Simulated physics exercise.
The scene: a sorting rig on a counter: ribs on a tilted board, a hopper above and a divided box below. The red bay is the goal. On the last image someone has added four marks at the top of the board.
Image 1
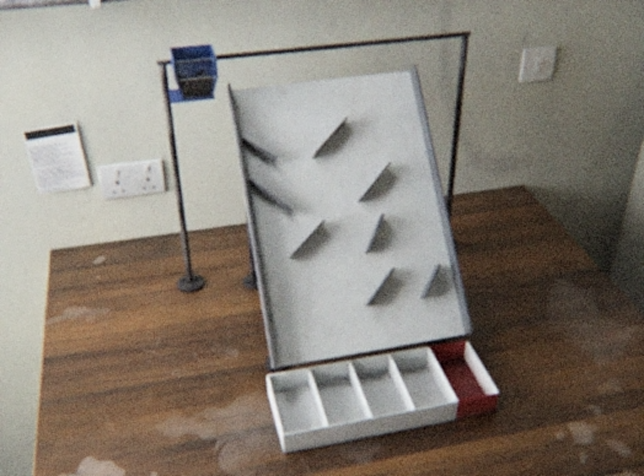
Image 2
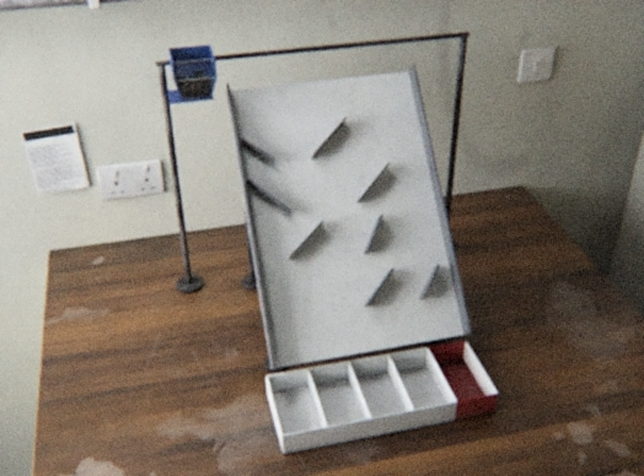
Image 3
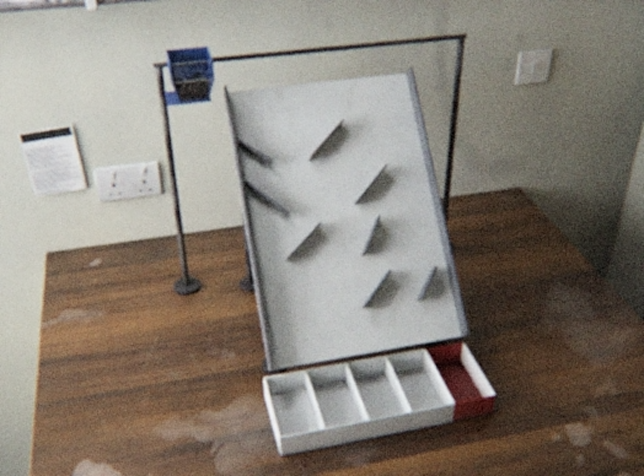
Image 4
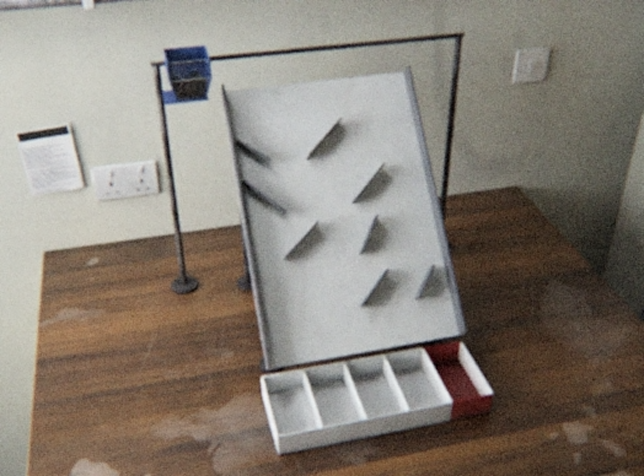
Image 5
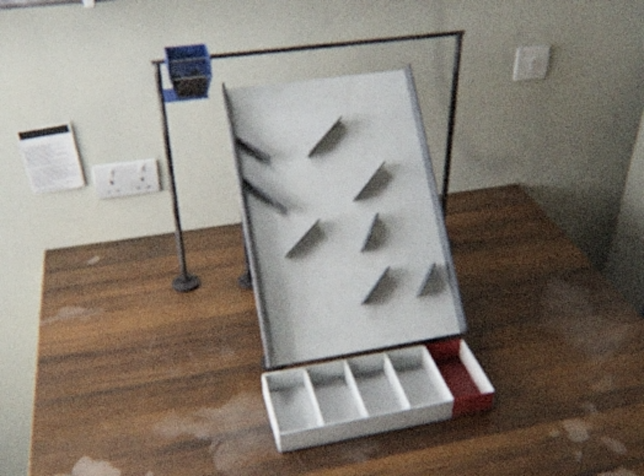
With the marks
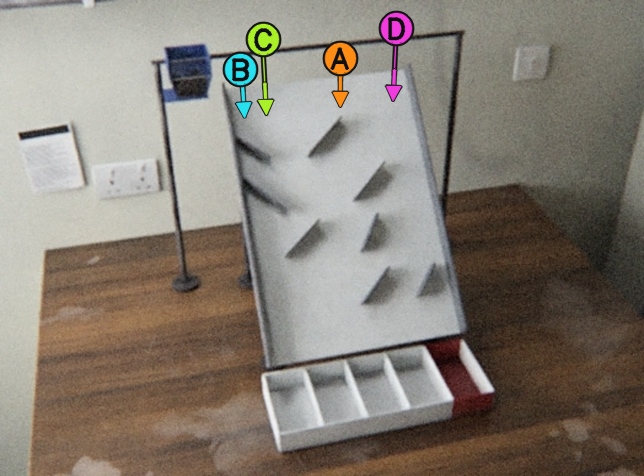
The view shifted very slightly, but nothing on the wooden counter moved: a blue hopper hung at the upper left by a tilted, ribbed board, above a white divided box with a red right-hand bay.
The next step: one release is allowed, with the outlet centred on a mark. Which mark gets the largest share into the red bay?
Choose D.
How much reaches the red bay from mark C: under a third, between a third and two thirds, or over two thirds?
Mark C gives under a third.
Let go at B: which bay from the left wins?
The first from the left.
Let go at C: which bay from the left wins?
The first.
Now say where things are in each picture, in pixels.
In the first picture, hopper at (197, 88), black beans, door shut.
In the second picture, ribs (242, 138) to (275, 159), (314, 154) to (346, 117), (249, 179) to (292, 211).
In the third picture, ribs (358, 200) to (387, 164), (289, 257) to (321, 222), (366, 253) to (380, 215).
In the fourth picture, ribs (363, 305) to (389, 269), (420, 297) to (435, 265).
In the fifth picture, red bay at (472, 403), number 5 of 5 from the left.
On the marked copy, mark A meets the board at (340, 101); mark B meets the board at (244, 112); mark C meets the board at (266, 109); mark D meets the board at (393, 95).
With A, a stray few in the red bay, most in other bays, about a quarter held on the board.
With B, none in the red bay, about two thirds in other bays, about a third held on the board.
With C, none in the red bay, most in other bays, about a quarter held on the board.
With D, about a third in the red bay, about two thirds in other bays, a stray few held on the board.
